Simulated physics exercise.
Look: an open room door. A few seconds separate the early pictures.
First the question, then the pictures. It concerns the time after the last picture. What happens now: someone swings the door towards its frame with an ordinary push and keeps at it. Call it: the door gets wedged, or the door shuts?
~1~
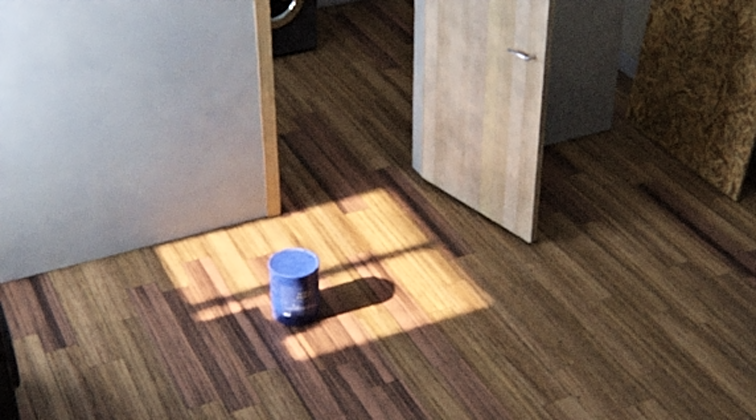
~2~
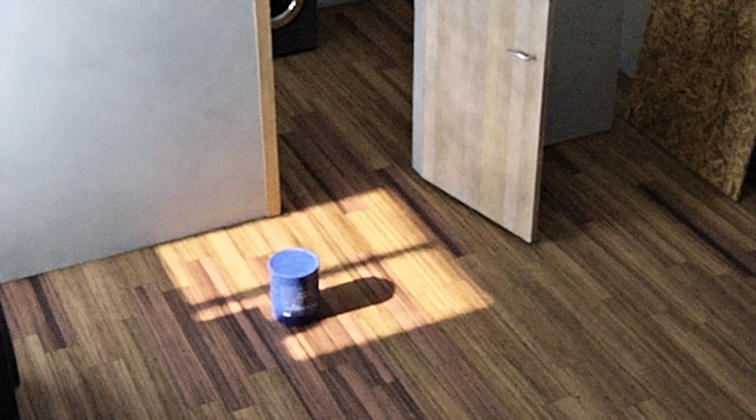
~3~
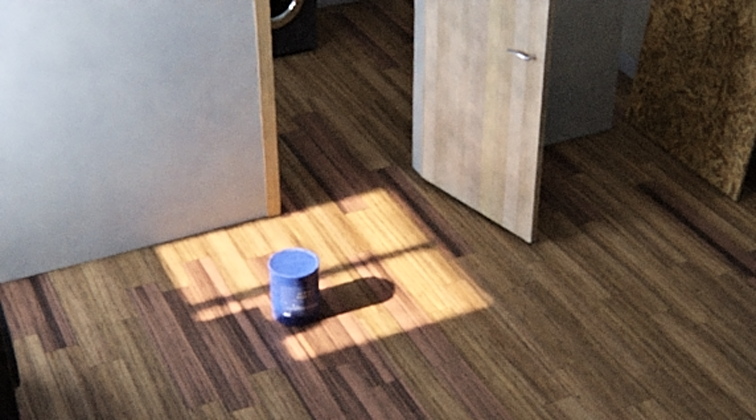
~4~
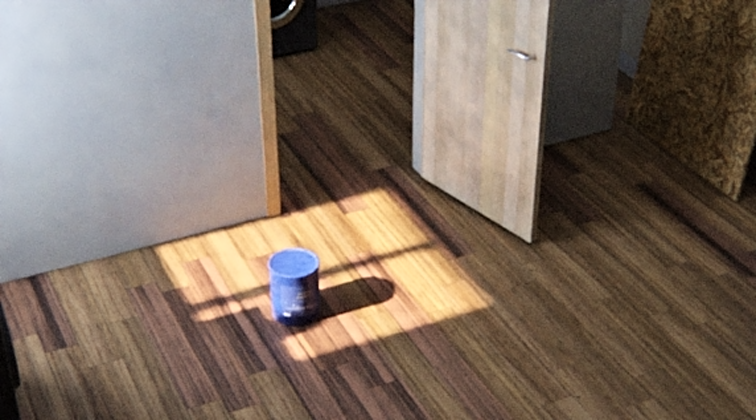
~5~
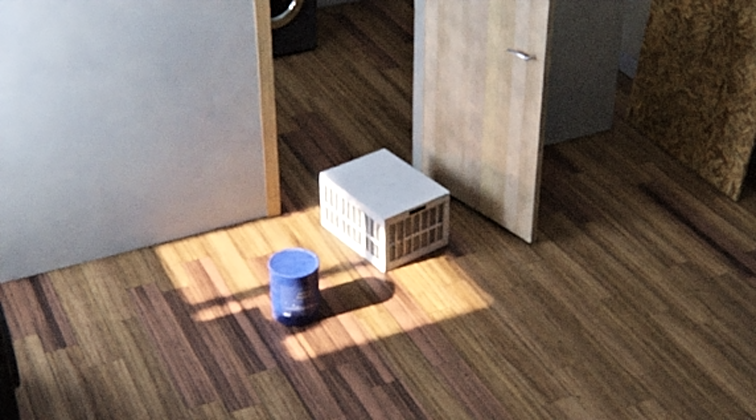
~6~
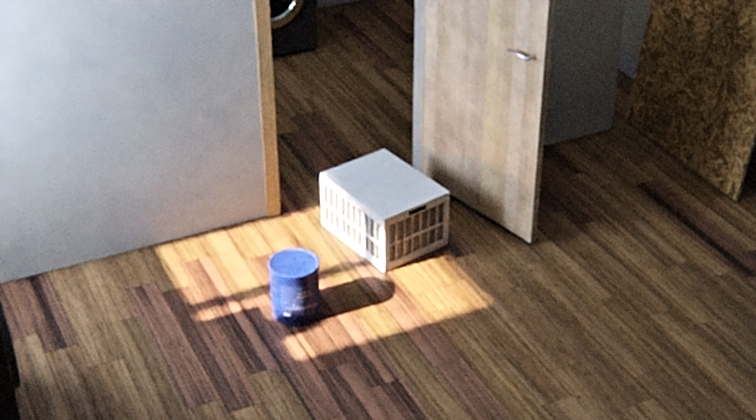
It gets wedged.
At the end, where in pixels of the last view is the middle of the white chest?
At about (377, 208).
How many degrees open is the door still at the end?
It comes to about 70°.
Then, 0.50 s later than the last frame, open by 99°.
Then, 0.90 s later than the last frame, open by 87°.
Then, 1.20 s later than the last frame, open by 77°.
Then, 1.40 s later than the last frame, open by 73°; white chest moved a little near (378, 208).
When it is over, open by 72°; both as before. End places, in pixels of the last picture, white chest near (377, 208).
